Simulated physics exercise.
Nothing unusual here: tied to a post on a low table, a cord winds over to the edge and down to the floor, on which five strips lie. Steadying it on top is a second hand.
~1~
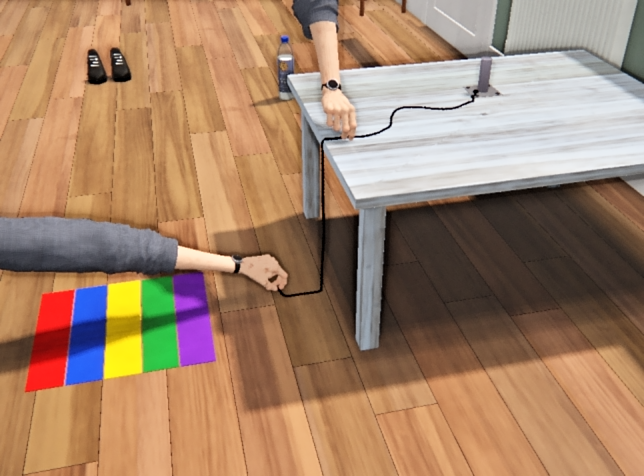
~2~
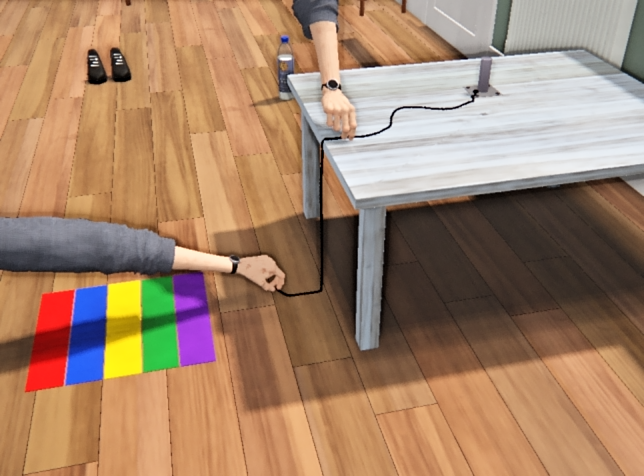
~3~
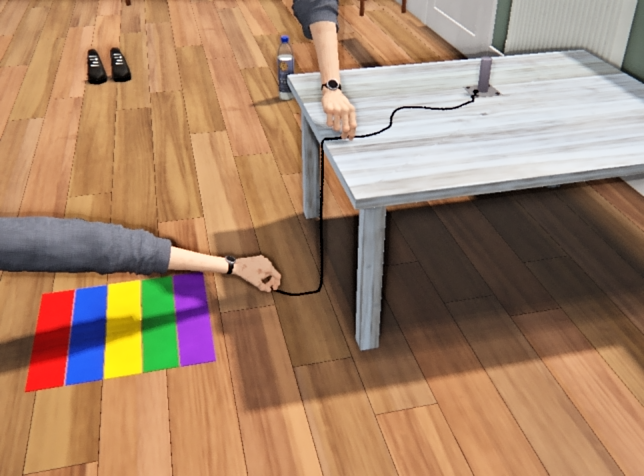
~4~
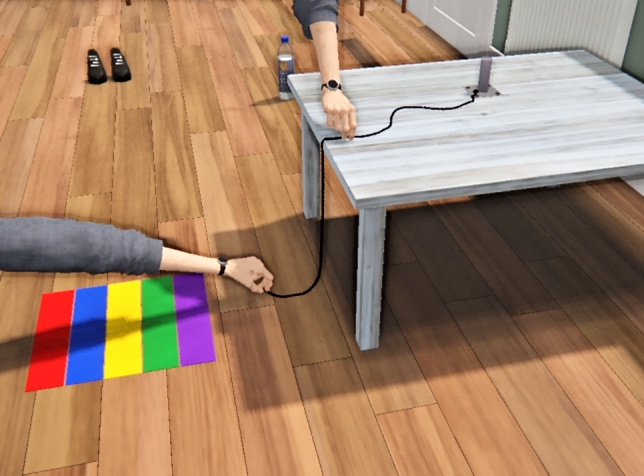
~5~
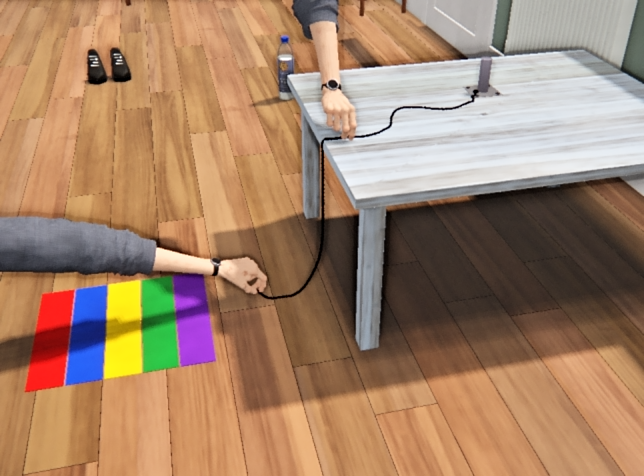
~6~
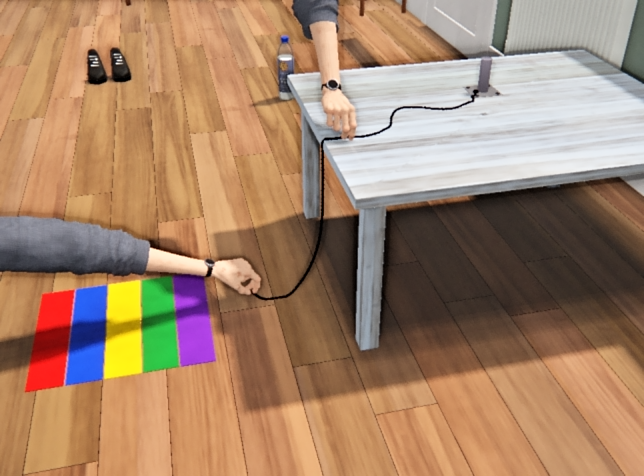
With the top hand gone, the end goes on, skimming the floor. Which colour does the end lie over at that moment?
It lies over yellow.
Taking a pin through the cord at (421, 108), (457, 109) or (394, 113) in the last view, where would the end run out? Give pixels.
Try 1: (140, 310); try 2: (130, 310); try 3: (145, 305).
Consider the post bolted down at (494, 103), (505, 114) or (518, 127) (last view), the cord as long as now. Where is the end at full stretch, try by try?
First (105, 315), then (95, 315), and last (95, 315).
Early on, end near (177, 302); over purple.
Midway, end near (138, 308); over yellow.
At the end of the slack, end near (115, 311); over yellow. Over yellow.
